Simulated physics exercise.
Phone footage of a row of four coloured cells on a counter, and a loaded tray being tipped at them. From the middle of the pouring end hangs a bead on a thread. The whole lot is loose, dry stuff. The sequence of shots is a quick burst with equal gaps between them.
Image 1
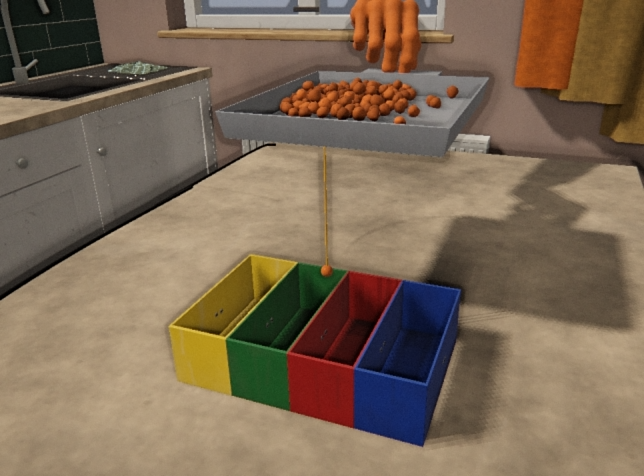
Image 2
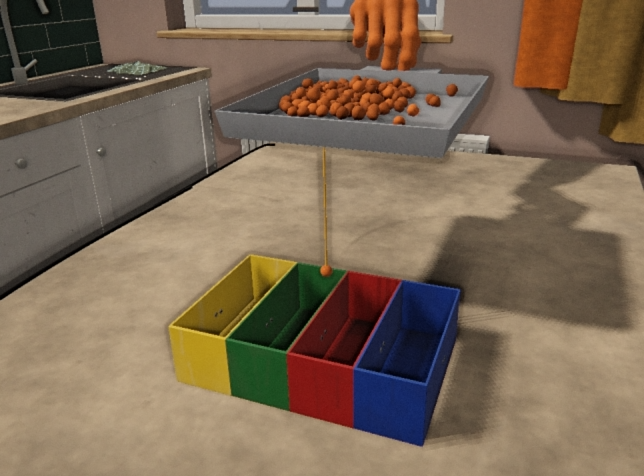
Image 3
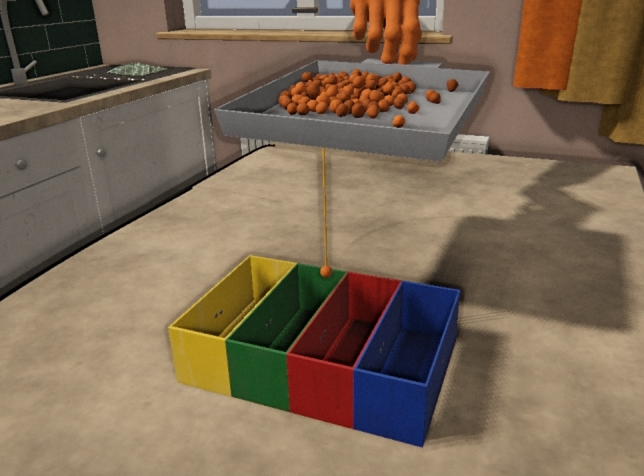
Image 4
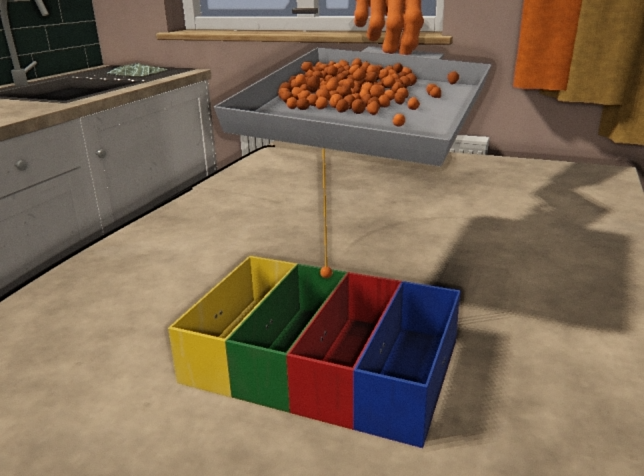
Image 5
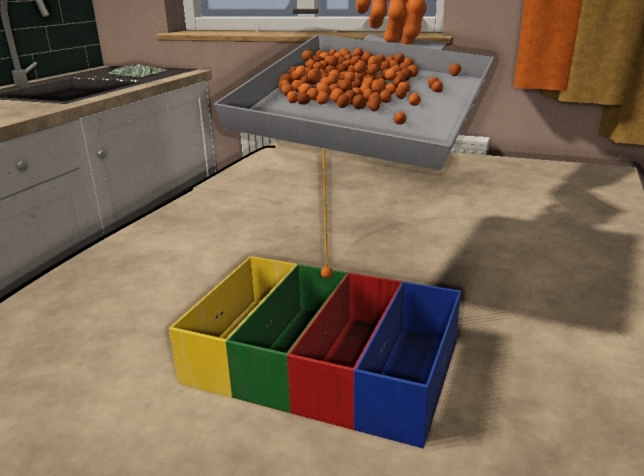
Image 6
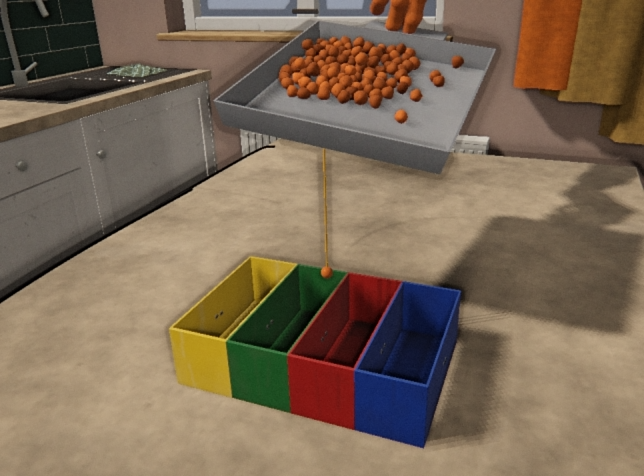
An orange hand gradually tilts a gray tray of small orange balls above four coloured boxes.
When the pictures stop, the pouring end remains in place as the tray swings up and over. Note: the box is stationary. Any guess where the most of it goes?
I'd say the blue cell.
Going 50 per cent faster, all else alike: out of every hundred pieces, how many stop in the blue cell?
It would be around 70 percent.
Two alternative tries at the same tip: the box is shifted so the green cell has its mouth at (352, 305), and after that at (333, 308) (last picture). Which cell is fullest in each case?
The red one, then red.
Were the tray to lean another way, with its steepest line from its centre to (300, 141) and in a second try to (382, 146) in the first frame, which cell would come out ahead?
Yellow, then the blue one.
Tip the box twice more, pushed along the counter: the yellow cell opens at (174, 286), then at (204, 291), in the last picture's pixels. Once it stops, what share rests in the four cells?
Result, in turn: 0 %, 30 %.
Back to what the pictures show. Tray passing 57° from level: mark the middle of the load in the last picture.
Somewhere about (400, 118).
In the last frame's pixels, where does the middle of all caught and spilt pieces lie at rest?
Close to (419, 364) in the last view.
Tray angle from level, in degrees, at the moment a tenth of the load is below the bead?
A tilt of roughly 80°.
Shortly afterwards, tray tipped steeply; all but a few on the tray; only a few in the blue cell; a little falling or outside the box.
Next, tray tipped right over; near two thirds on the tray; near a quarter in the blue cell; only a few in the red cell; near a quarter falling or outside the box.
Some moments later, tray tipped past a quarter turn; the bulk in the blue cell; a little in the red cell; near a quarter falling or outside the box.
In the end, tray tipped past a quarter turn; the bulk in the blue cell; a little in the red cell; none at all in the green cell; none at all in the yellow cell; near a quarter outside the box.
